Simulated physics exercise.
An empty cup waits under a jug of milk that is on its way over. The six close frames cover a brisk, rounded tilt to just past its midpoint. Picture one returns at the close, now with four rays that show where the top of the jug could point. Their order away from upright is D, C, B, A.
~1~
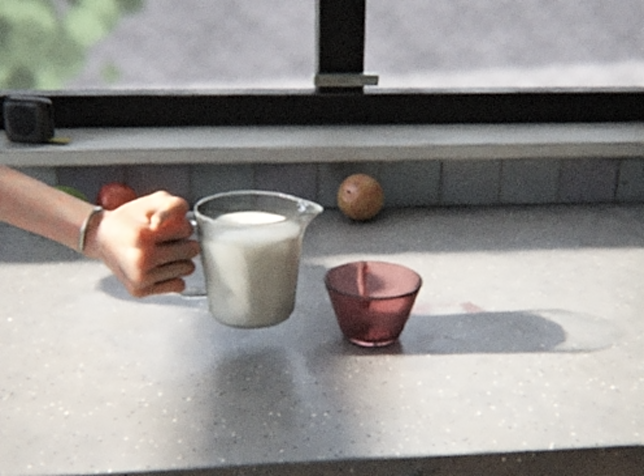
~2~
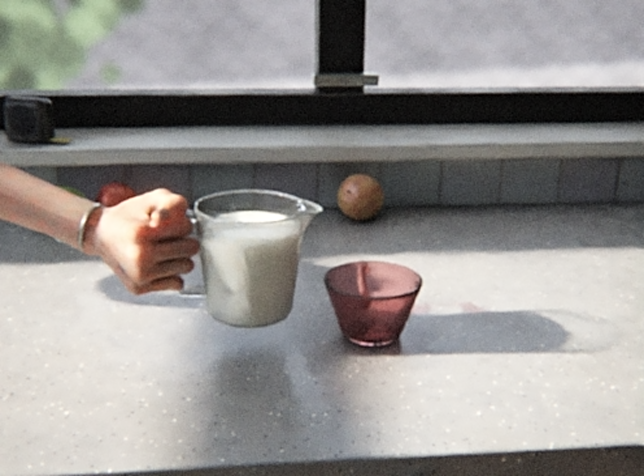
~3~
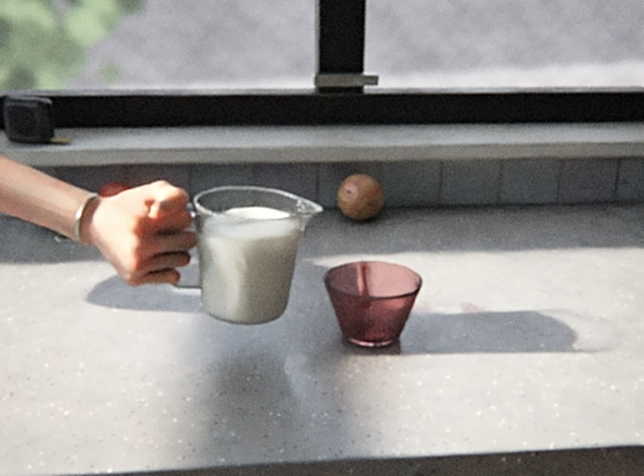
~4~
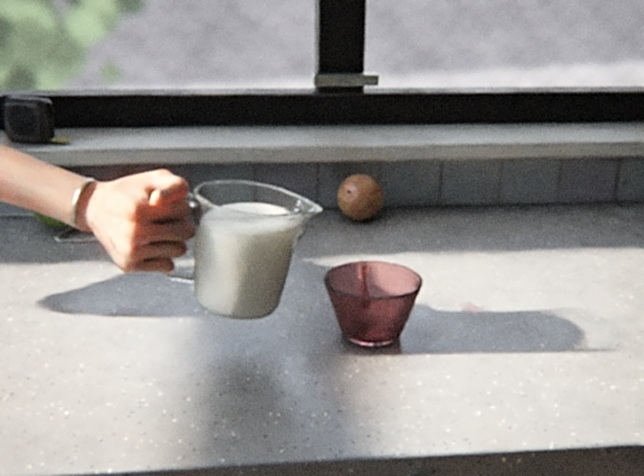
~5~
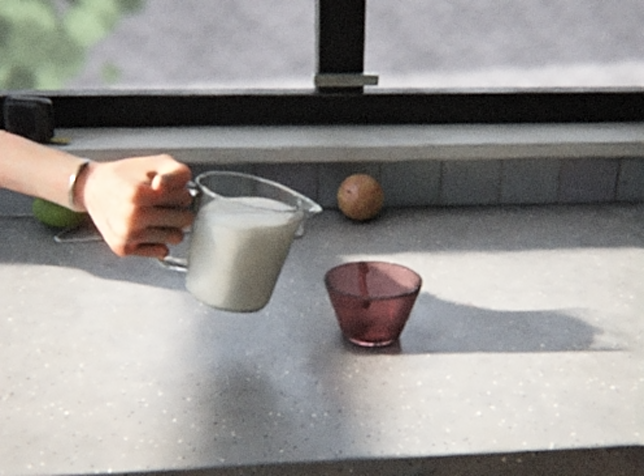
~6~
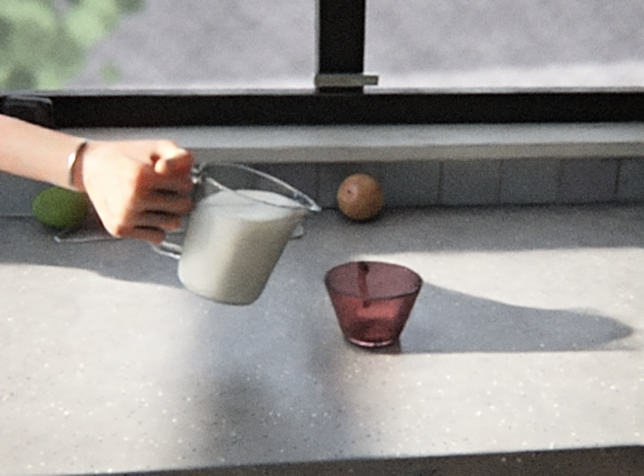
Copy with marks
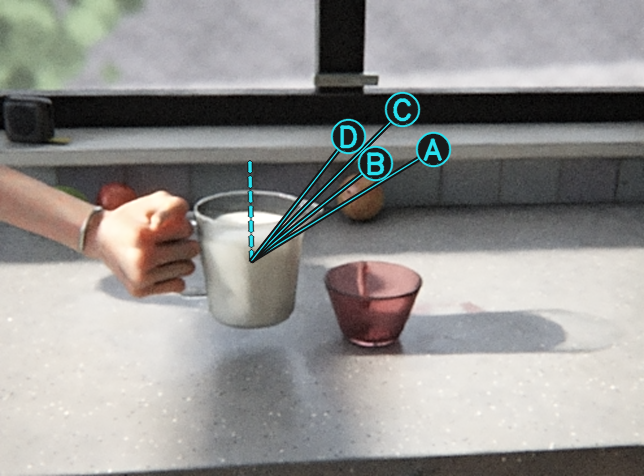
A pale speckled countertop in sunlight lies below a dark-framed window, seen from slightly above by a still camera. A hand with a bracelet, reaching in from the left, holds a clear glass jug of white milk beside an empty translucent dark red cup, with a brownish round object by the tiled wall behind. The hand keeps the jug nearly upright, then gradually tilts it rightward, uncovering a green fruit behind.
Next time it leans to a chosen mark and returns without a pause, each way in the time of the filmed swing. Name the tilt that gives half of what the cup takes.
Best: C.
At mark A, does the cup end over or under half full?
Over.
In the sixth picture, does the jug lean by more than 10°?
Yes.
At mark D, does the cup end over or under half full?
Under half.
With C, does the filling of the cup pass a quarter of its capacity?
Yes.
On the marked copy, A at (418, 158); B at (362, 173); C at (390, 122); D at (338, 150).
With A, the cup ends with about 82 % of what it can hold; 7 % of the milk is spilt.
With B, the cup ends with about 65 % of what it can hold; 3 % of the milk is spilt.
With C, the cup ends with about 46 % of what it can hold.
With D, the cup ends with about 30 % of what it can hold.
